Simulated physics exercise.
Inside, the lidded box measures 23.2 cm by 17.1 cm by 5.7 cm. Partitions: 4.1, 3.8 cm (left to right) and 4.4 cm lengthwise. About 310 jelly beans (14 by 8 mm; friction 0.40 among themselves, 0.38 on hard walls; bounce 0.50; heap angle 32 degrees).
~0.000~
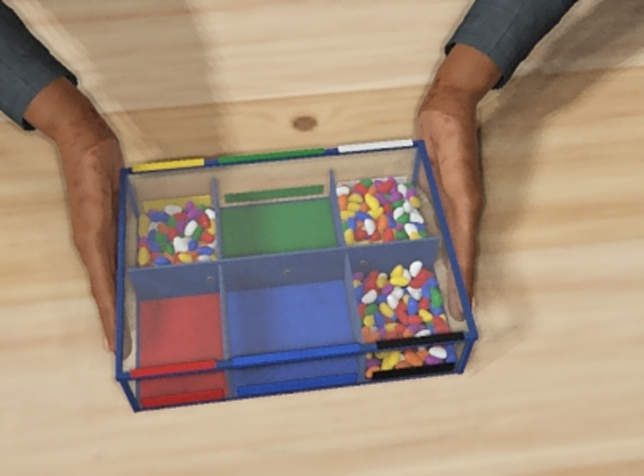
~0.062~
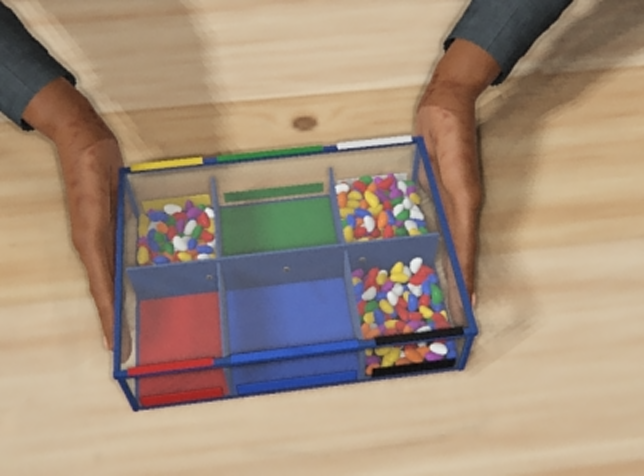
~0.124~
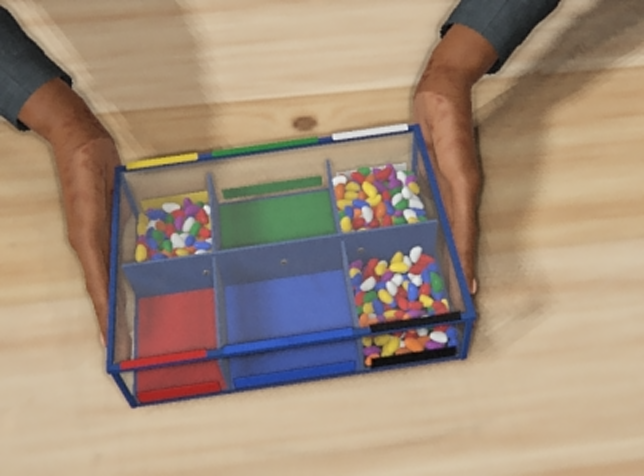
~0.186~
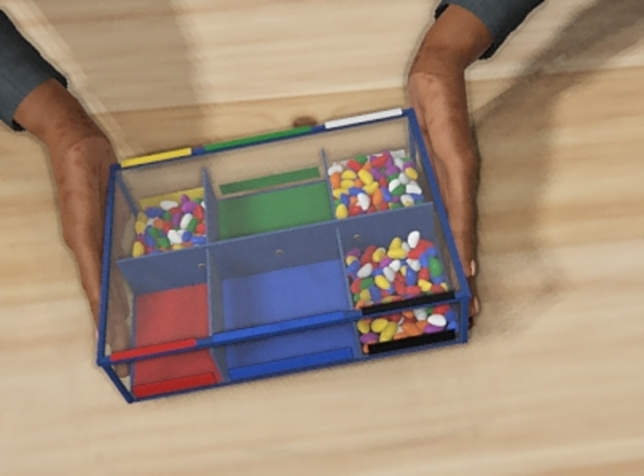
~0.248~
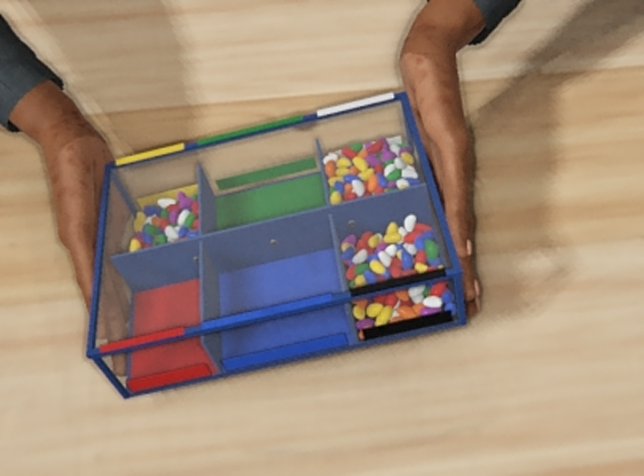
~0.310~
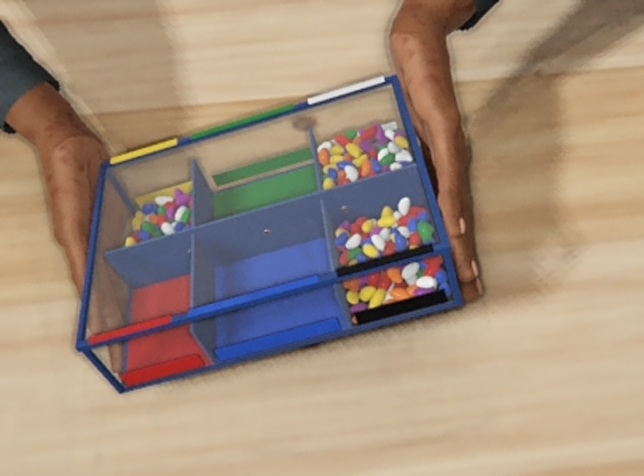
The clip opens on two hands gripping the sides of a clear, blue-edged box, with colorful jelly beans in three of its six compartments. The hands tilt it slightly, then further, the right side rising as the box leans left, while the beans stay in their same compartments.
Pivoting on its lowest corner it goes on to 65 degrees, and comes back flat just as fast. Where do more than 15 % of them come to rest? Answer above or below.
Red below, blue below, green below, yellow above, white above, black above.
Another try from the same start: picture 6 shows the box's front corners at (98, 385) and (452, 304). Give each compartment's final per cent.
Red 0, blue 0, green 5, yellow 25, white 40, black 30.
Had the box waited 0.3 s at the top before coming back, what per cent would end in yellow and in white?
Yellow 25; white 40.
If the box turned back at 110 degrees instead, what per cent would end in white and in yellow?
In that case white 15, yellow 50.
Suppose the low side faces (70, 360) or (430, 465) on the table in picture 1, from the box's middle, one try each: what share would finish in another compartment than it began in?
Some 10 and 0 per cent.
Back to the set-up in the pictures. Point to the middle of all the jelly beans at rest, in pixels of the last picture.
Near (352, 232).
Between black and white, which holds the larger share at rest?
The white compartment.
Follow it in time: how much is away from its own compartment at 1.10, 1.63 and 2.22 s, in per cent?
About 0, 10, 10.
After 1.10 s, tilt 64 degrees; yellow 25 %, white 45 %, black 30 %.
After 1.63 s, tilt 27 degrees; blue 5 %, green 5 %, yellow 25 %, white 40 %, black 25 %.
After 2.22 s, tilt 0 degrees; blue 5 %, green 5 %, yellow 25 %, white 40 %, black 25 %.
In the end, at 2.6 s, red 0 %, blue 5 %, green 5 %, yellow 25 %, white 40 %, black 25 %.
